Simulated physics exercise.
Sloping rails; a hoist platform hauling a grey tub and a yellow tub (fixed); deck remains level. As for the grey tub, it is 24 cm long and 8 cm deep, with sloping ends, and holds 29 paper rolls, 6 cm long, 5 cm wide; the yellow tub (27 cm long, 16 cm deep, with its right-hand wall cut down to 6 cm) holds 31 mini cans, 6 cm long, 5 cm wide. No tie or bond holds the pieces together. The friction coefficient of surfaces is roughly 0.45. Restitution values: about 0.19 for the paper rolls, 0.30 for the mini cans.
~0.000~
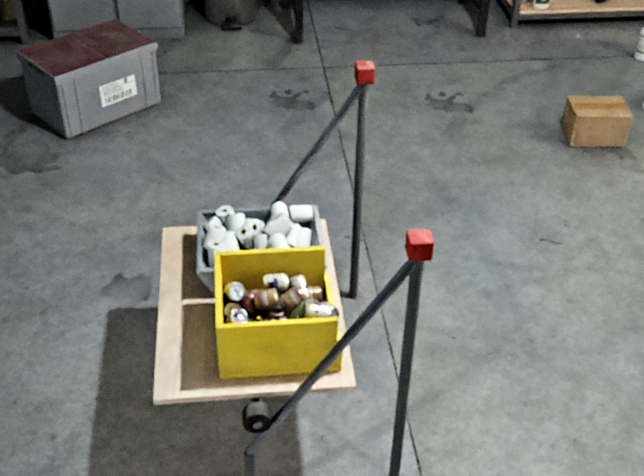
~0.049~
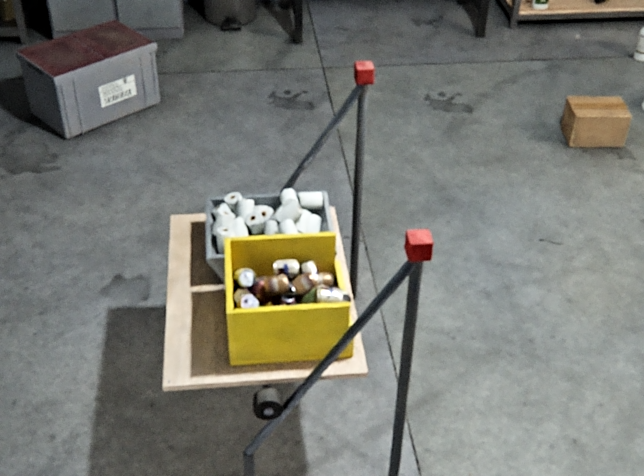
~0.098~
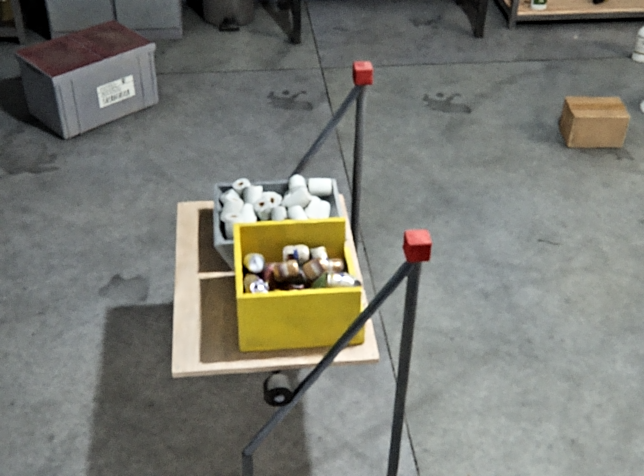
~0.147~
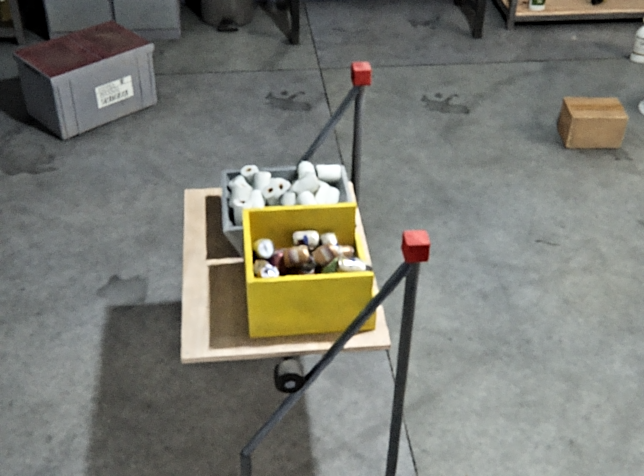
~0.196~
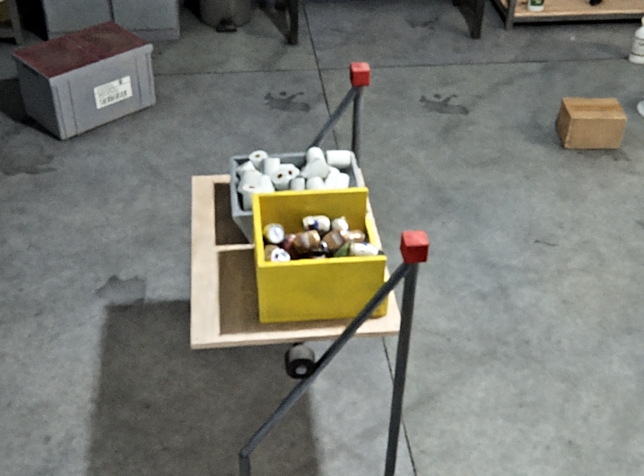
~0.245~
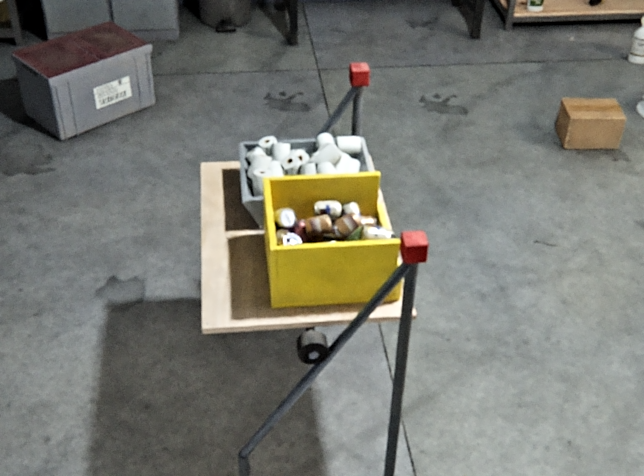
Hoist platform carrying a grey tub of white rolls and a yellow tub of small cans, moving steadily up sloping rails.
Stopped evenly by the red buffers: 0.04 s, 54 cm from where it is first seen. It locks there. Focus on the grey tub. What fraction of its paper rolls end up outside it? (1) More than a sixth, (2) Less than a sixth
Less than a sixth (2).
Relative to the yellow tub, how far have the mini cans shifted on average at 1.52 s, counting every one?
Rightwards, roughly 10 cm.
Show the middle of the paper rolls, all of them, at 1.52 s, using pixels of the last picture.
(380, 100).
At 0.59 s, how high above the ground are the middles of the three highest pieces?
About 98 cm up.
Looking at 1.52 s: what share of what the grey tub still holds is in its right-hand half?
Close to 60 in every hundred.
After 0.47 s, braking begins.
After 0.59 s, grey tub 29 in, 0 out and yellow tub 29 in, 2 out.
After 0.75 s, grey tub 28 in, 1 out and yellow tub 25 in, 6 out.
After 0.97 s, grey tub 28 in, 1 out and yellow tub 25 in, 6 out.
Outcome (at 1.52 s), grey tub 28 in, 1 out and yellow tub 25 in, 6 out. Asked share, 1 of 29, 3 per cent.
